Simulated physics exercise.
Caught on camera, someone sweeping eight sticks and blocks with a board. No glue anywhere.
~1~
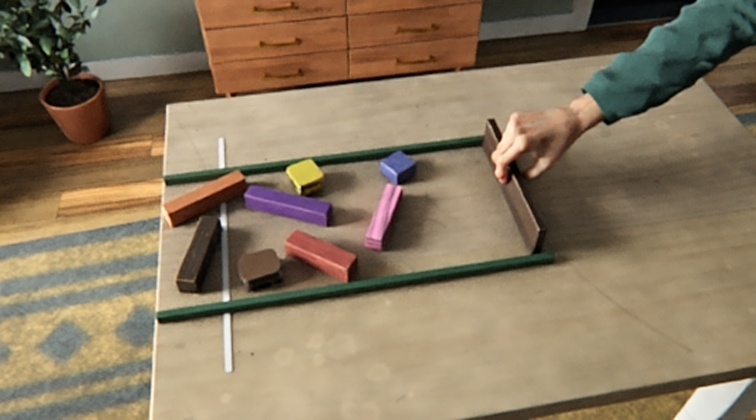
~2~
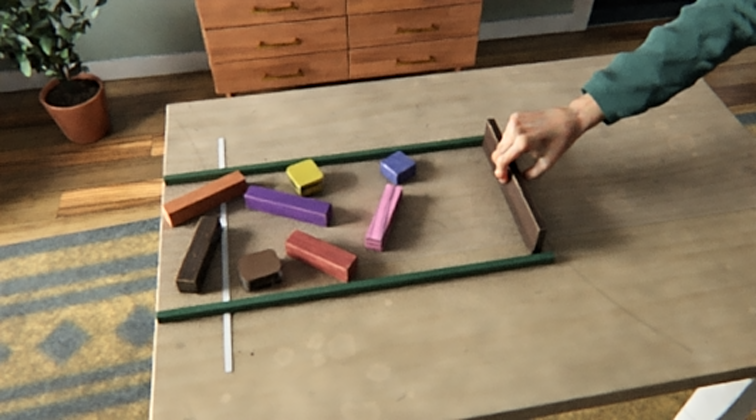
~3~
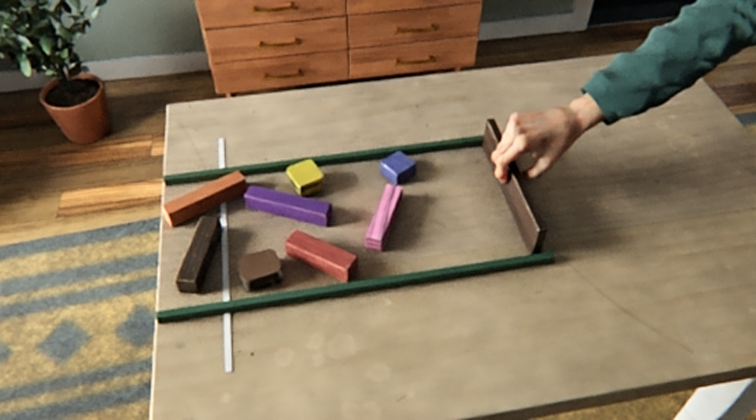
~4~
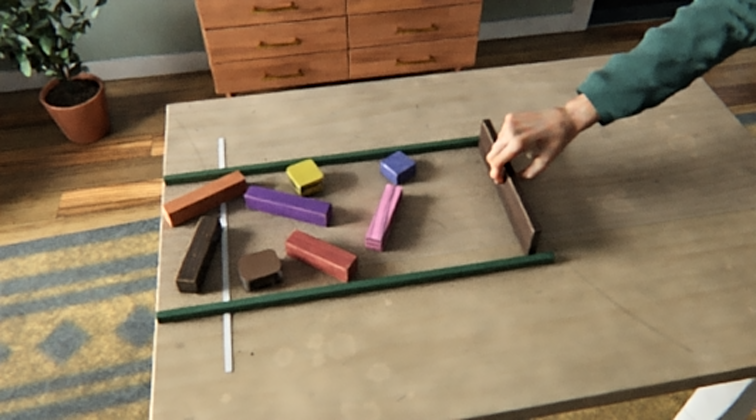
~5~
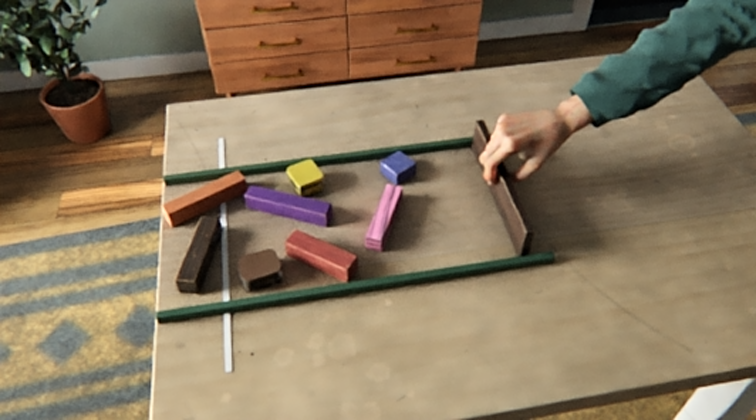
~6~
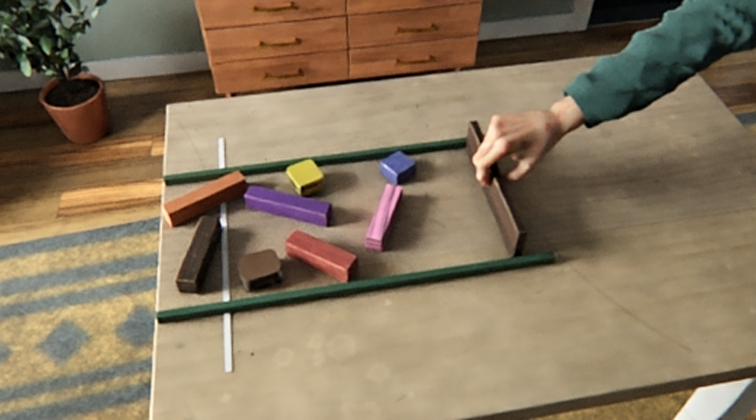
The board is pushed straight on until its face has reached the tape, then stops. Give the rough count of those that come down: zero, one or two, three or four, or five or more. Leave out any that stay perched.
In the end the number that fall off is one or two.
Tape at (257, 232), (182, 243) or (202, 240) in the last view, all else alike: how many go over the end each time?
Try by try, 0, 6 and 5.
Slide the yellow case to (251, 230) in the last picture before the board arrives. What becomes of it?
The yellow case survives.
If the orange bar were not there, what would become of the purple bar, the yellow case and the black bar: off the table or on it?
The purple bar is kept, the yellow case stays on, the black bar is lost.
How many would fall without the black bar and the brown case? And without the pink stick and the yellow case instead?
The counts: 1 and 1.
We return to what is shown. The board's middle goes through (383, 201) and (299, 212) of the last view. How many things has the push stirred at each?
The counts are 2 and 7.
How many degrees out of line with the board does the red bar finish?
Near 35 degrees.
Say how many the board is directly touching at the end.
3 of them.
Early on, none off yet; black bar at rest near (200, 254); orange bar at rest near (206, 198); brown case at rest near (260, 270).
Finally, the number that fall off is one or two; lost, orange bar and black bar.
